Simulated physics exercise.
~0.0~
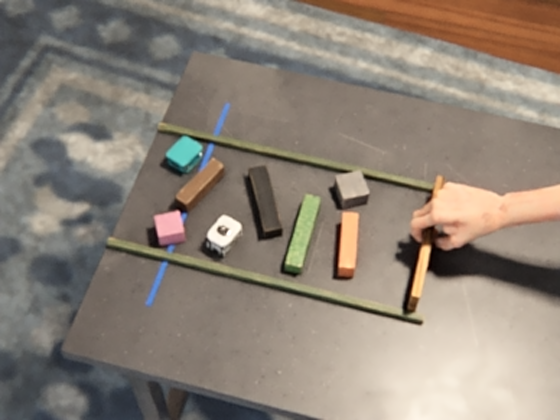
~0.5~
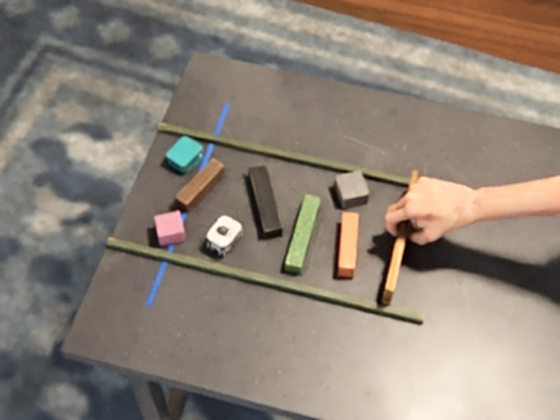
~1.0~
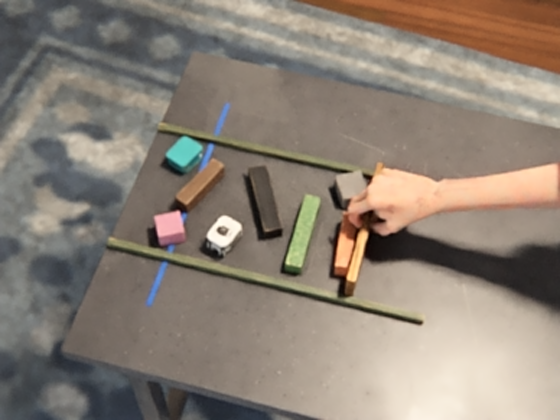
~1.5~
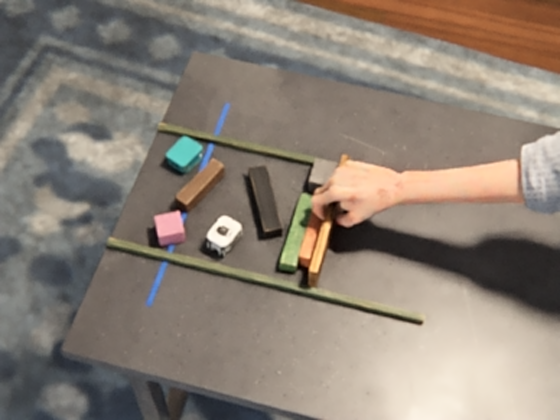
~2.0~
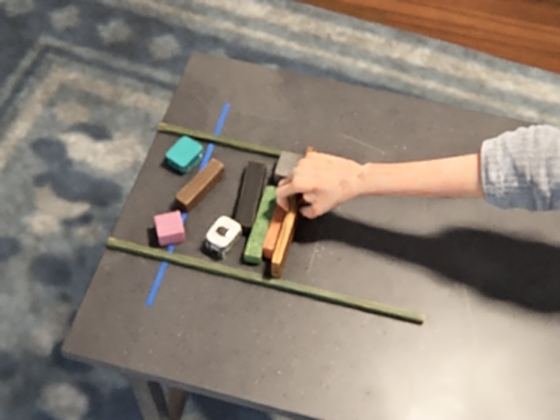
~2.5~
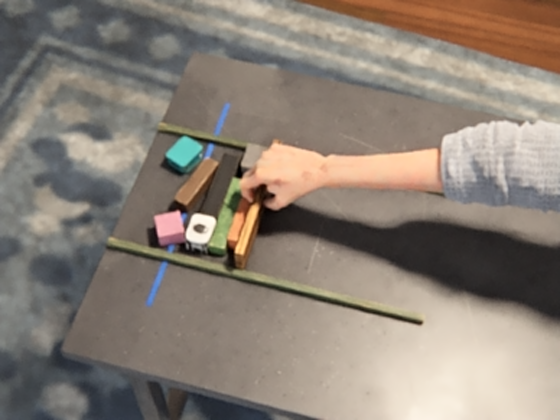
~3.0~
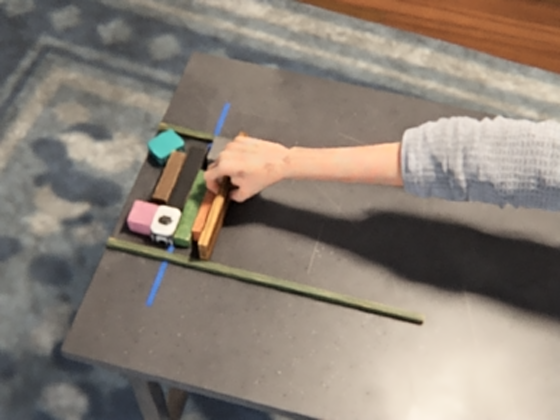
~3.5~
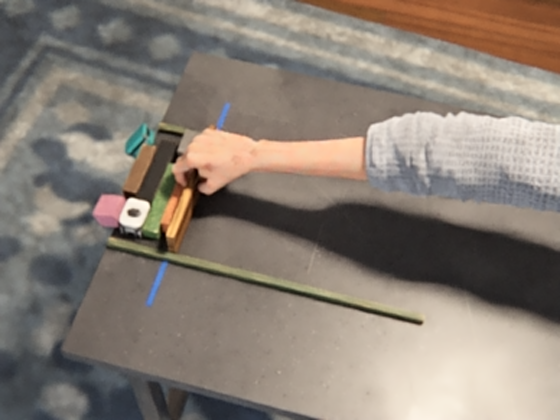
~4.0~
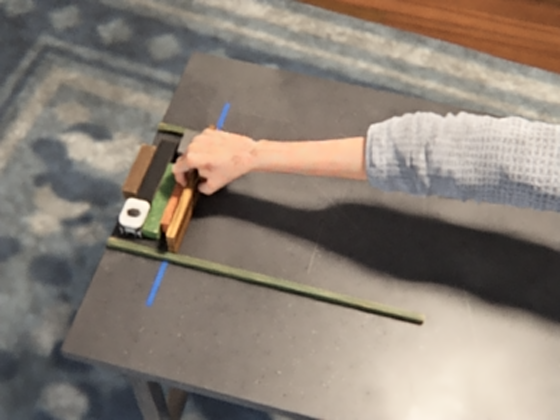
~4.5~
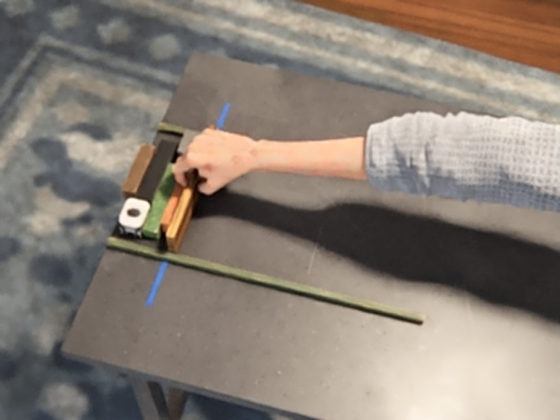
A hand slides an upright wooden board leftward across a dark tabletop, seen from above, with a patterned blue rug beneath. Between two green rails lie a grey block, orange, green, black and brown bars, a white block, and turquoise and pink blocks near blue tape at the left. The board gathers the orange bar and grey block, then the green and black bars, packing everything together. The crowded group crosses the tape toward the left edge, where the turquoise piece tilts. The turquoise and pink pieces drop out of sight, while the rest stay bunched beside the stopped board.
